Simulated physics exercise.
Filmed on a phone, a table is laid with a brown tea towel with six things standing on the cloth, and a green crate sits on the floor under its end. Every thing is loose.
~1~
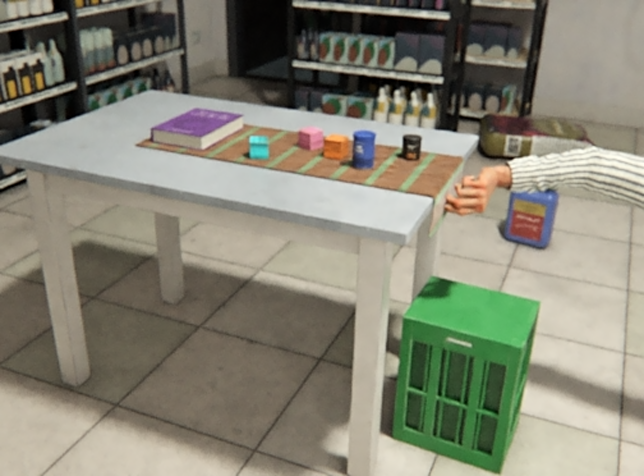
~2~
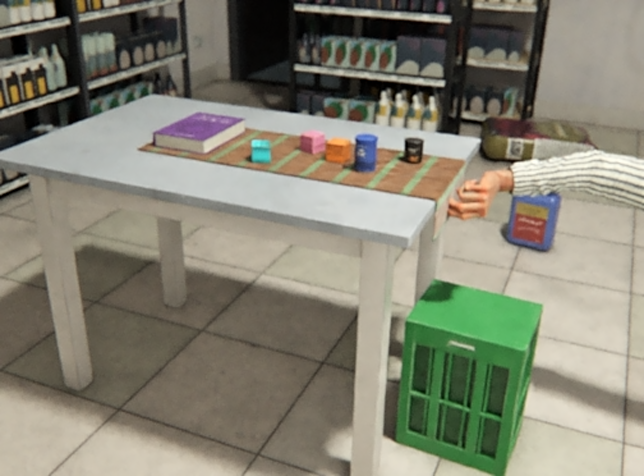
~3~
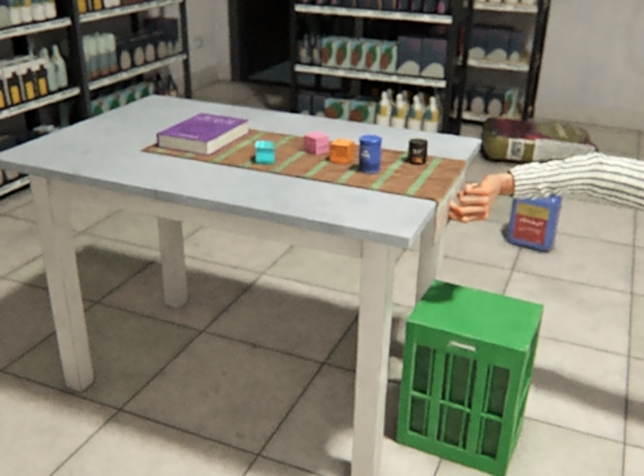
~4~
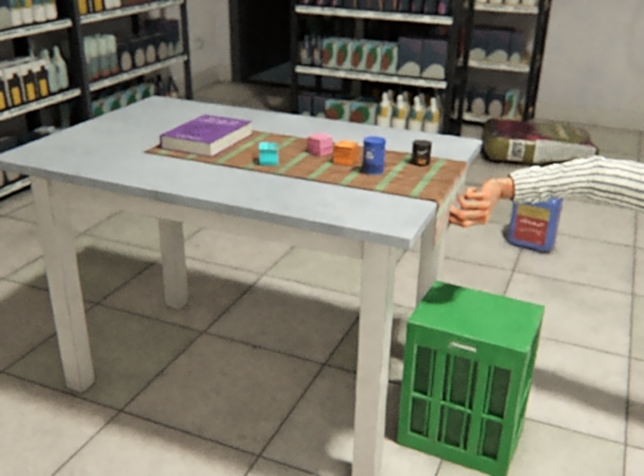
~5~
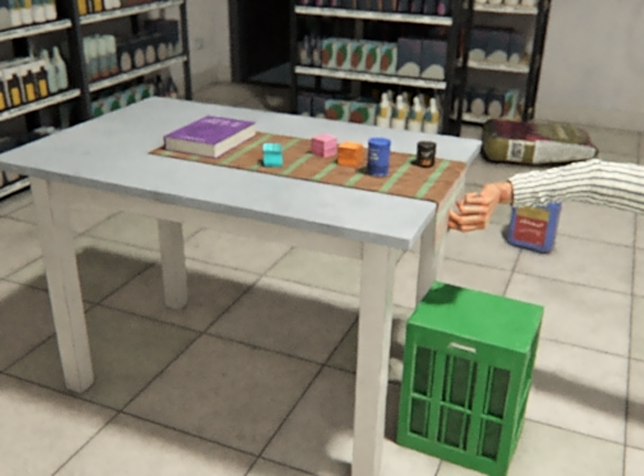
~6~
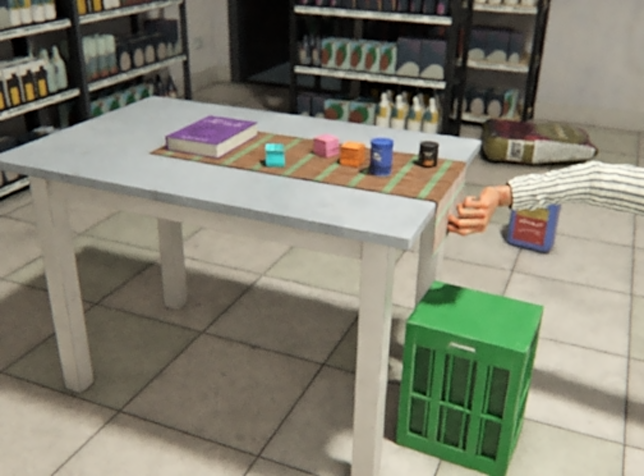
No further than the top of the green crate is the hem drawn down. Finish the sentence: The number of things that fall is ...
The number of things that fall is two.
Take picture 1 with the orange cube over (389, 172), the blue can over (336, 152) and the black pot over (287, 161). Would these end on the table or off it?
Outcome: Orange cube falls away, blue can stays aboard, black pot stays aboard.
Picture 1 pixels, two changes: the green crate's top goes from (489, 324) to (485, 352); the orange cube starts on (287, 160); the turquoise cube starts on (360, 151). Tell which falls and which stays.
Outcome: Orange cube keeps its perch; turquoise cube is gone.
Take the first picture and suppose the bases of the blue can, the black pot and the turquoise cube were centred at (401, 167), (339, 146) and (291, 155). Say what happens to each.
The blue can is off the top, the black pot is still on top and the turquoise cube is still on top.
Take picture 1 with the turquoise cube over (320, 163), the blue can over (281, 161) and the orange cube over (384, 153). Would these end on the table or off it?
The turquoise cube ends up still aboard, the blue can ends up still aboard, the orange cube ends up knocked off.
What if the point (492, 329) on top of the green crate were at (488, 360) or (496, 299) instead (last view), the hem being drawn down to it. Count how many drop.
Counts: 3, 1.
Soon after, hem near (445, 277); black pot gone.
Then, hem on the crate; black pot and blue can gone.
At rest, hem on the crate; black pot and blue can gone. The table loses two.
